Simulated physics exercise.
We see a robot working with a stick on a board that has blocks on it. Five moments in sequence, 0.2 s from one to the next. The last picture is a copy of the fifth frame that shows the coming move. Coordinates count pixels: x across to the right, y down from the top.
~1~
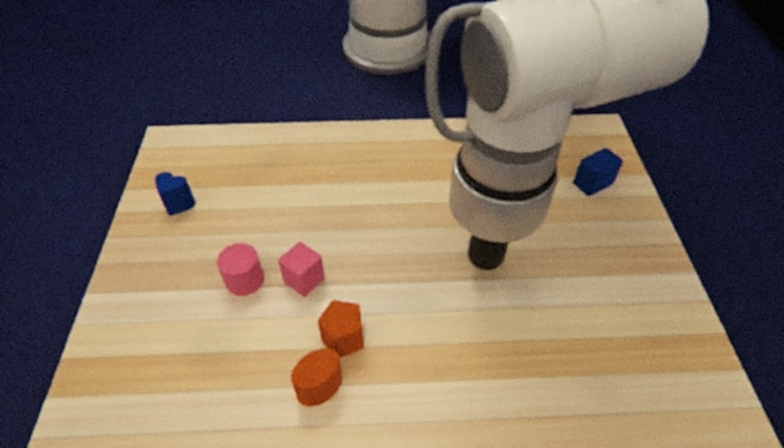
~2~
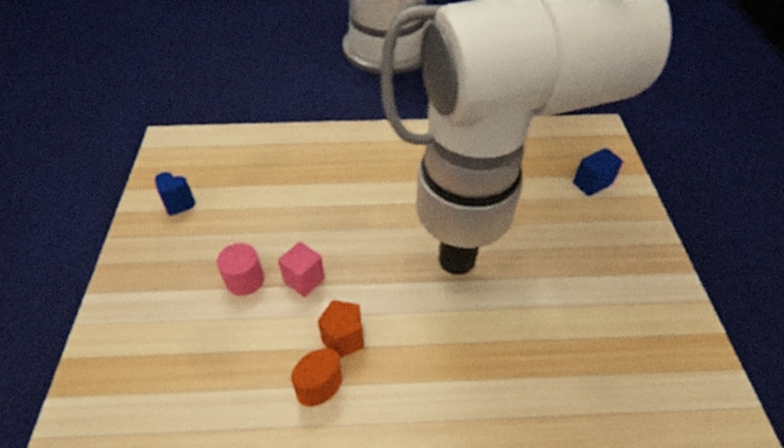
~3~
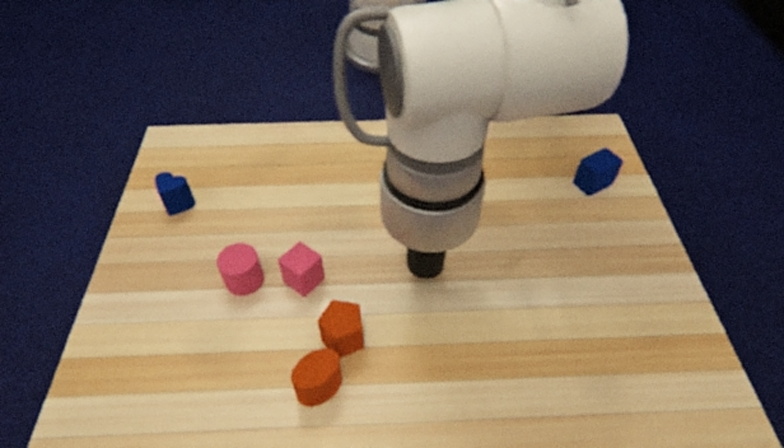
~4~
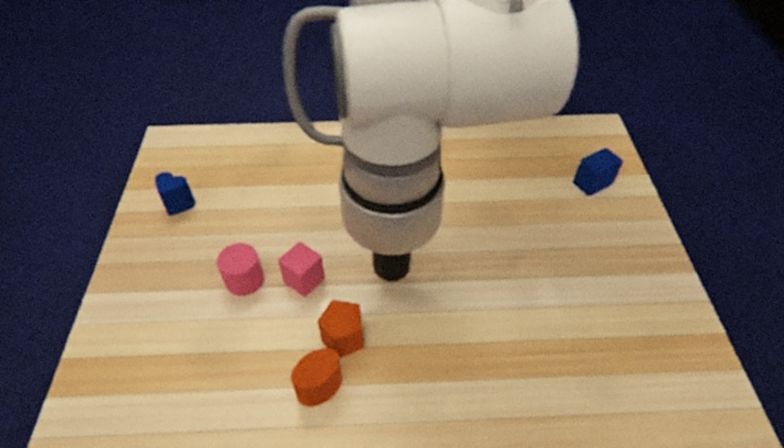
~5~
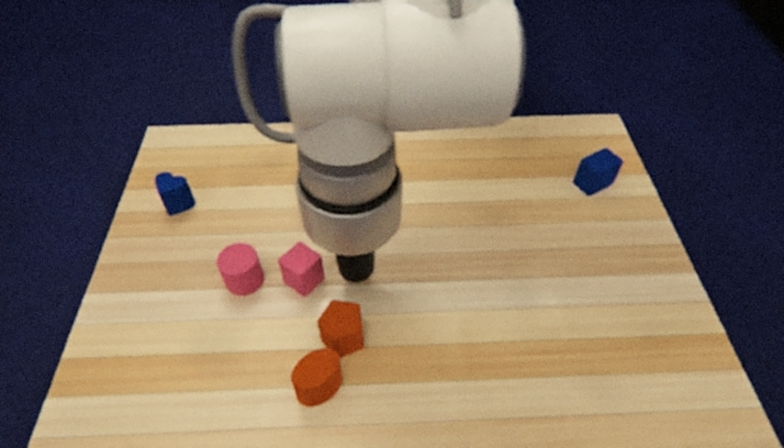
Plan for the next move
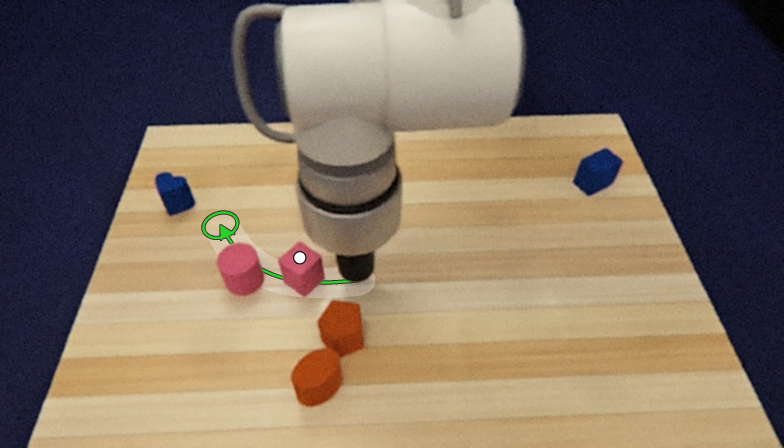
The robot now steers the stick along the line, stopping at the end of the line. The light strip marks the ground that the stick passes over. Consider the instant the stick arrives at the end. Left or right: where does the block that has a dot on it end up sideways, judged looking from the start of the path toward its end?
Sideways shift: Left.
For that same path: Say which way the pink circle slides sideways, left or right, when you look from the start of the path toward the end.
Shifted left.
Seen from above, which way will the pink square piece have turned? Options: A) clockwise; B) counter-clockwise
Answer: B.
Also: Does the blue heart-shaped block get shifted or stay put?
The push misses it.
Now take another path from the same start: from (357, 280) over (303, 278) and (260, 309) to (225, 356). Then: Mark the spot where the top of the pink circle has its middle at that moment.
The centre of its top face lies at (194, 261).
The line goes from (357, 280) over (297, 281) and (248, 260) to (220, 225); the dot is on the pink square piece.
On the path given first. One third of the way, stick (293, 268); pink circle (220, 258); pink square piece (257, 254), turned 40° anticlockwise.
Two thirds of the way, stick (242, 246); pink circle (167, 256); pink square piece (203, 240), turned 60° anticlockwise.
At the end, stick (216, 212); blue heart-shaped block unmoved; pink circle (161, 256); pink square piece (192, 236), turned 75° anticlockwise; orange pentagonal block unmoved.
